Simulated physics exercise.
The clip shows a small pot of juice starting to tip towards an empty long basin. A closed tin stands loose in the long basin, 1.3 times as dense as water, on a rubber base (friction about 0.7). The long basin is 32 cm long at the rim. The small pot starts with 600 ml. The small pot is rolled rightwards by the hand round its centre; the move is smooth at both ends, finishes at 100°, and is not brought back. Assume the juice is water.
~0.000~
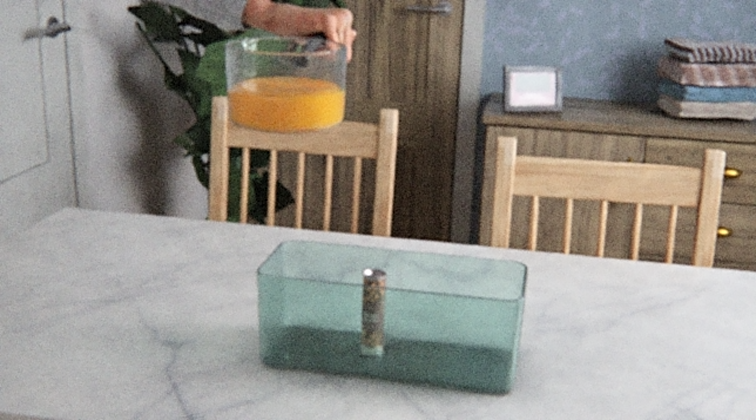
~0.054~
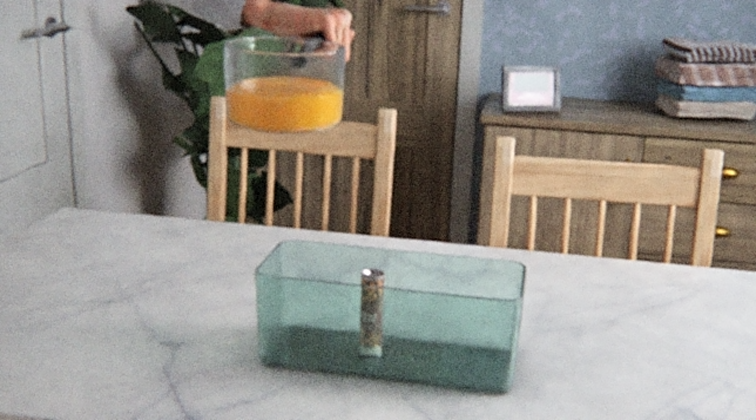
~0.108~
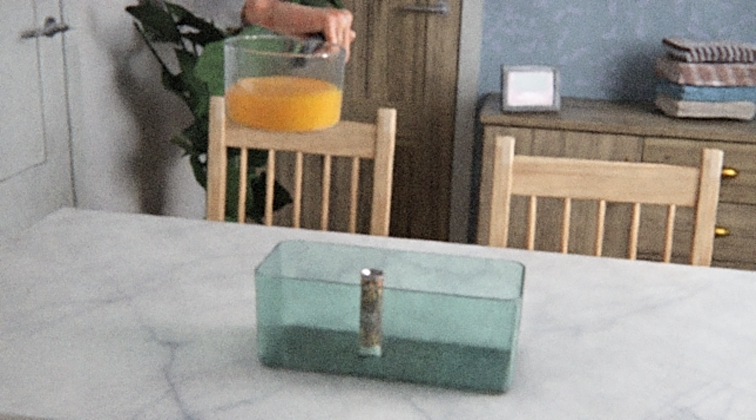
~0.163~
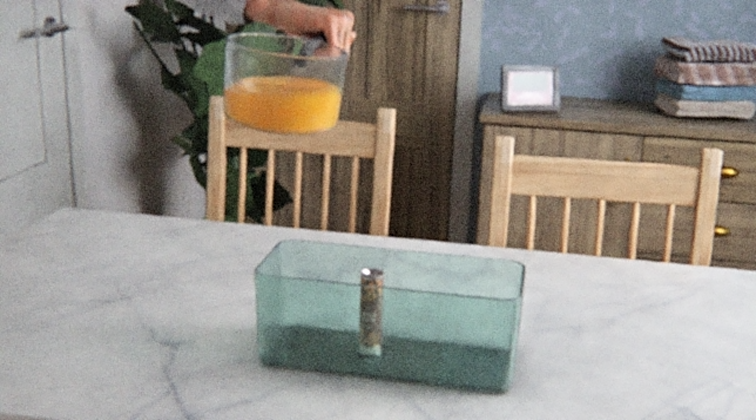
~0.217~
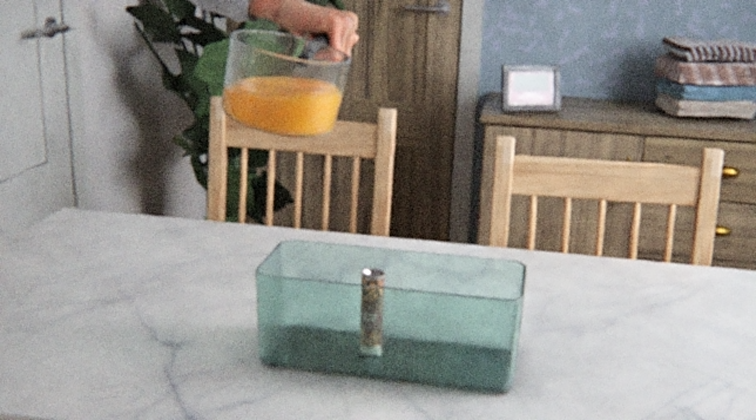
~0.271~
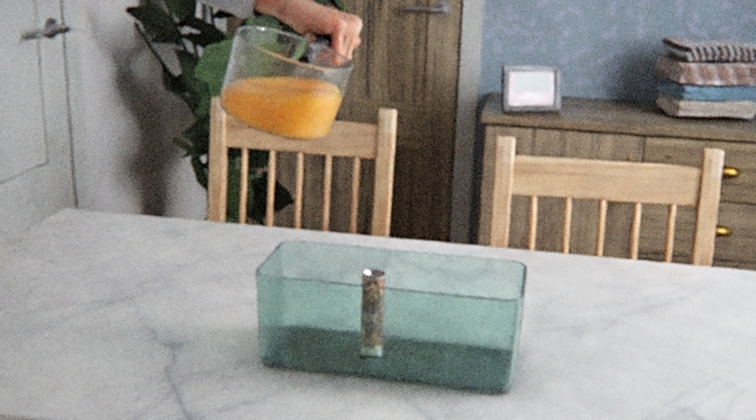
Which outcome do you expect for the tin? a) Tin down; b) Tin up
(b) Tin up.
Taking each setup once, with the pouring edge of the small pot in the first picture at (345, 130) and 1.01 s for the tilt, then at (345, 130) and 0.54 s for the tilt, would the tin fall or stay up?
Run one: It tumbles. Run two: It tumbles.
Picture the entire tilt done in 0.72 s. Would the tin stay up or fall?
Holds steady.
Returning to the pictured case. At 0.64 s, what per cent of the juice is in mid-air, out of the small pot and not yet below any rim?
Near 20 per cent of it all.
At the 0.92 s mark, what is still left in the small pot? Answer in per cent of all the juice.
Roughly 26 per cent.
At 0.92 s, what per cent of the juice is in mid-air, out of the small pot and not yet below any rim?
Estimate: About 28 in a hundred.
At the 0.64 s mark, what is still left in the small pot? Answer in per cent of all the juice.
Fraction remaining: Approx. 80 per cent.
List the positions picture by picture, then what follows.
Tilt 0°; pouring edge (344, 51); surface from (235, 83) to (342, 89); the long basin's rim runs from (270, 257) to (526, 283); the tin's top is at (374, 277), in the first picture.
Tilt 1°; pouring edge (343, 51); surface from (233, 83) to (340, 89), in the second picture.
Tilt 3°; pouring edge (344, 54); surface from (233, 82) to (339, 89), in the third picture.
Tilt 6°; pouring edge (345, 57); surface from (231, 82) to (339, 89), in the fourth picture.
Tilt 11°; pouring edge (348, 63); surface from (231, 82) to (340, 91), in the fifth picture.
Tilt 17°; pouring edge (350, 70); surface from (230, 82) to (341, 91), in the sixth picture.
Then, 0.64 s in, the tilt is 71° and 79 per cent is still to pour; the tin stands where it began.
Then, 0.92 s in, the tilt is 98° and 26 per cent is still to pour; the tin stands where it began.
Then, 1.20 s in, the tilt is 100° and 4 per cent is still to pour; the tin stands where it began.
Then, 1.51 s in, the tilt is 100° and 0 per cent is still to pour; the tin stands where it began.
Finally, the tin stands where it began.
